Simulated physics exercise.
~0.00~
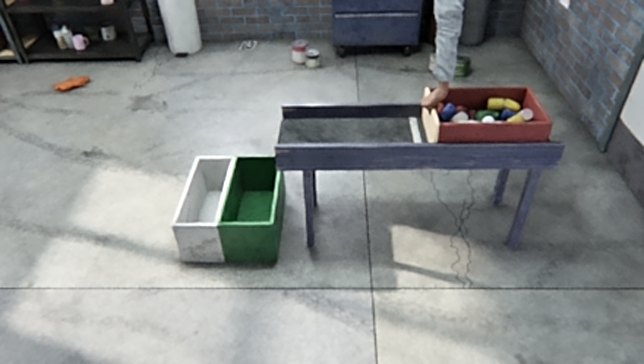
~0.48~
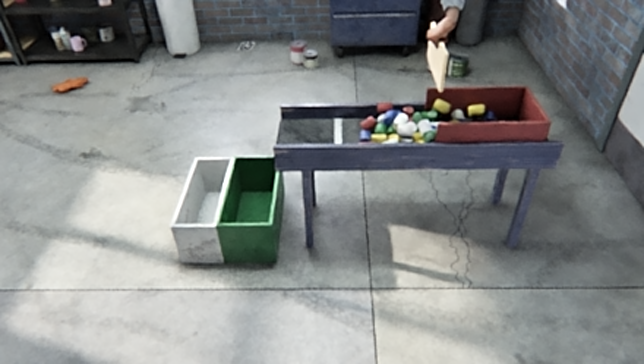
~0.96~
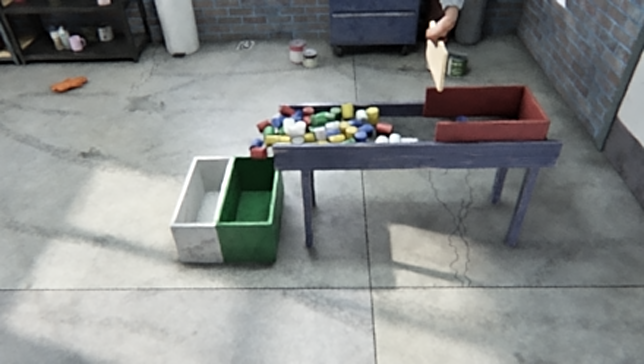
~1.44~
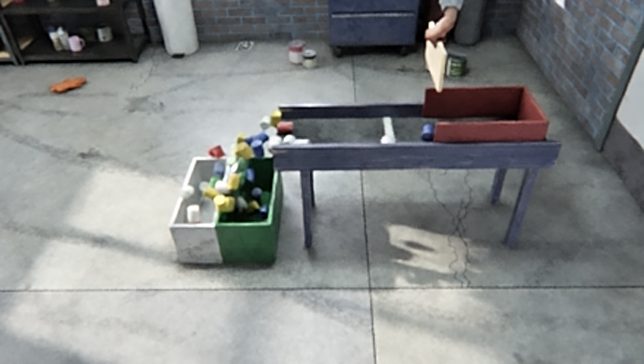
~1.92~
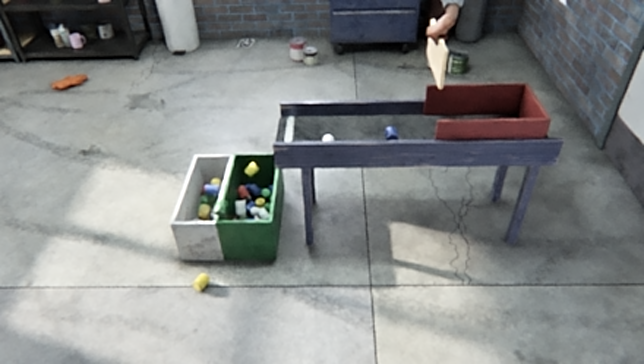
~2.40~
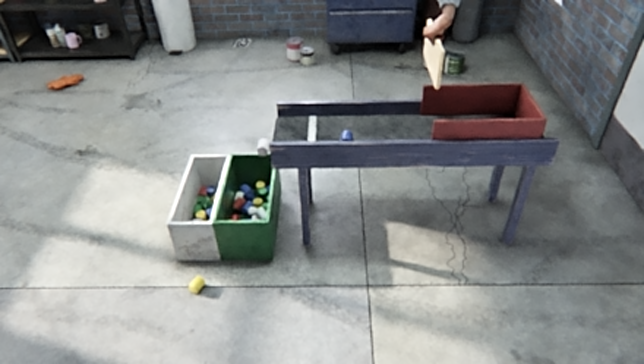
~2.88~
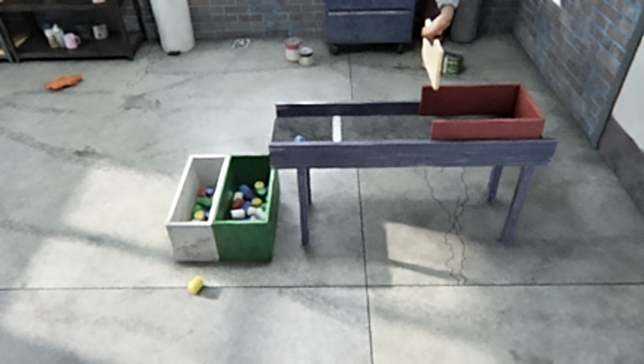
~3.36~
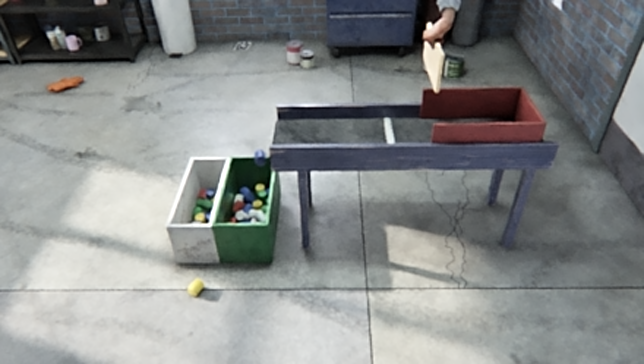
We see a hand lift a gate from a red pen on a raised conveyor, and the belt carries a loose heap of colourful jars left, spilling them into green and white boxes; most settle inside, while a yellow one rests on the floor.
